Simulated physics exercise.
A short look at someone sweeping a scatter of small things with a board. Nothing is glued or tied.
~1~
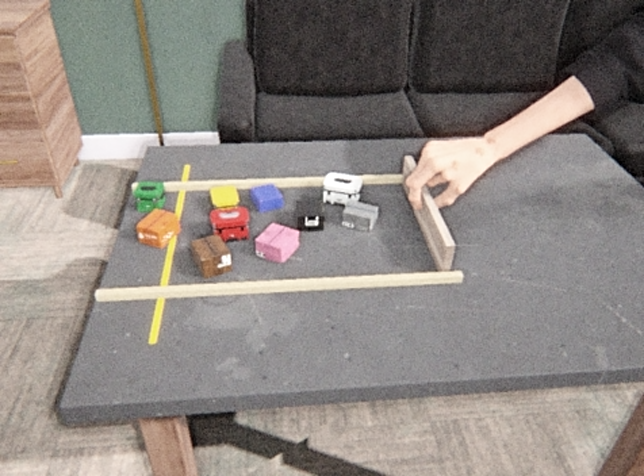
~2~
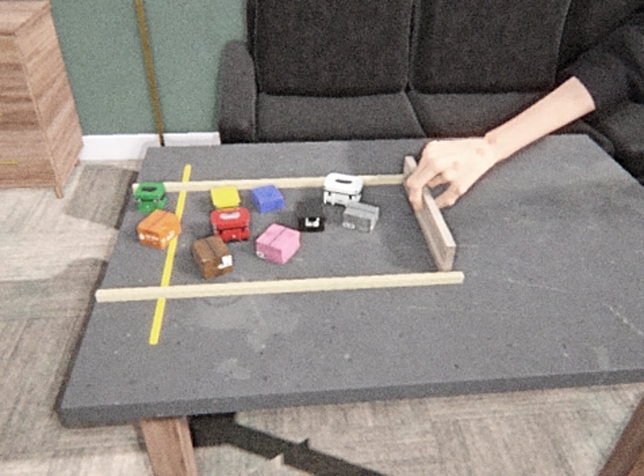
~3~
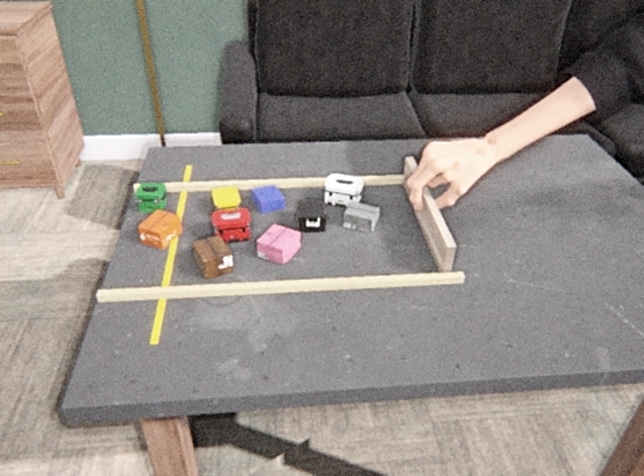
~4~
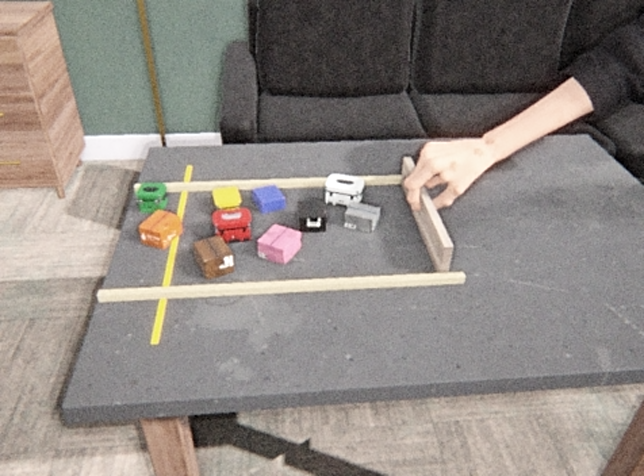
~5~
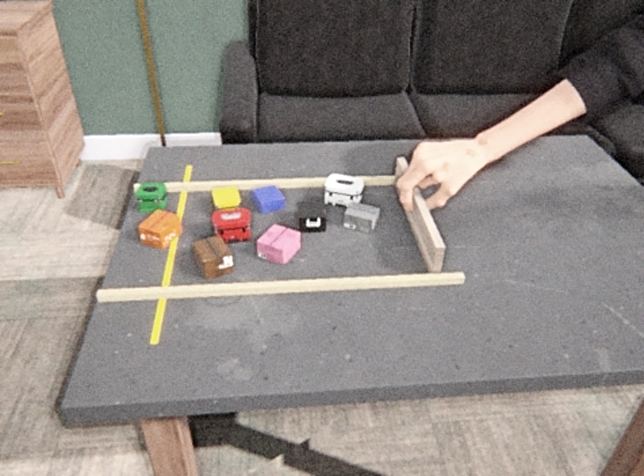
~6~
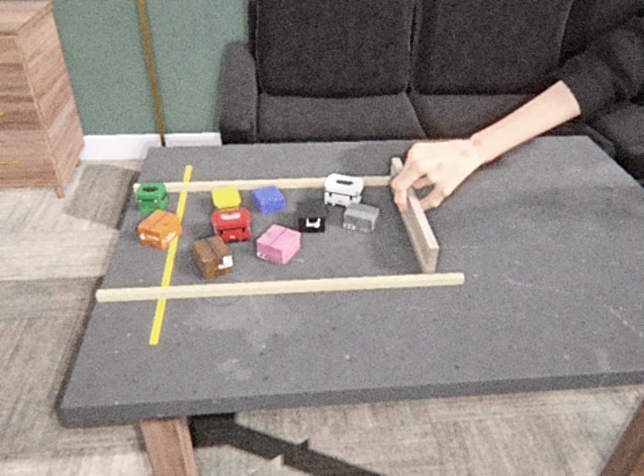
A hand holds a wooden board upright at the right end of two pale strips on a dark table, barely moving at first. It then slides the board slightly left toward the scattered small colourful cases and boxes, which stay still around the yellow tape.
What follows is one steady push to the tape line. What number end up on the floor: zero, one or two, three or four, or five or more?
In the end the number that fall off is three or four.
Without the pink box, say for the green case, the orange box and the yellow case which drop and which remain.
The green case drops off, the orange box is lost, the yellow case comes down.
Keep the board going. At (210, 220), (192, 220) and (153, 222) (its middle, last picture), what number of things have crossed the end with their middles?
Past the end: 2, 4 and 7.
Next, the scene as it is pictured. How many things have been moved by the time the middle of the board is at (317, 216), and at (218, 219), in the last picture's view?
At the one place 4, at the other 10.
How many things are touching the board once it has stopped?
That makes 3.
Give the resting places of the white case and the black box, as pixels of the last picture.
First (161, 201), then (130, 223).
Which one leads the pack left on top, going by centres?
Foremost is the blue block.
Early on, none off yet; green case at rest near (152, 198); orange box at rest near (160, 230); brown box at rest near (212, 257).
A while later, none off yet; green case leaning well over near (111, 209); orange box leaning well over near (97, 257); brown box travelled about its own width near (158, 261).
Finally, the number that fall off is three or four; lost, red case, yellow case, orange box and green case.
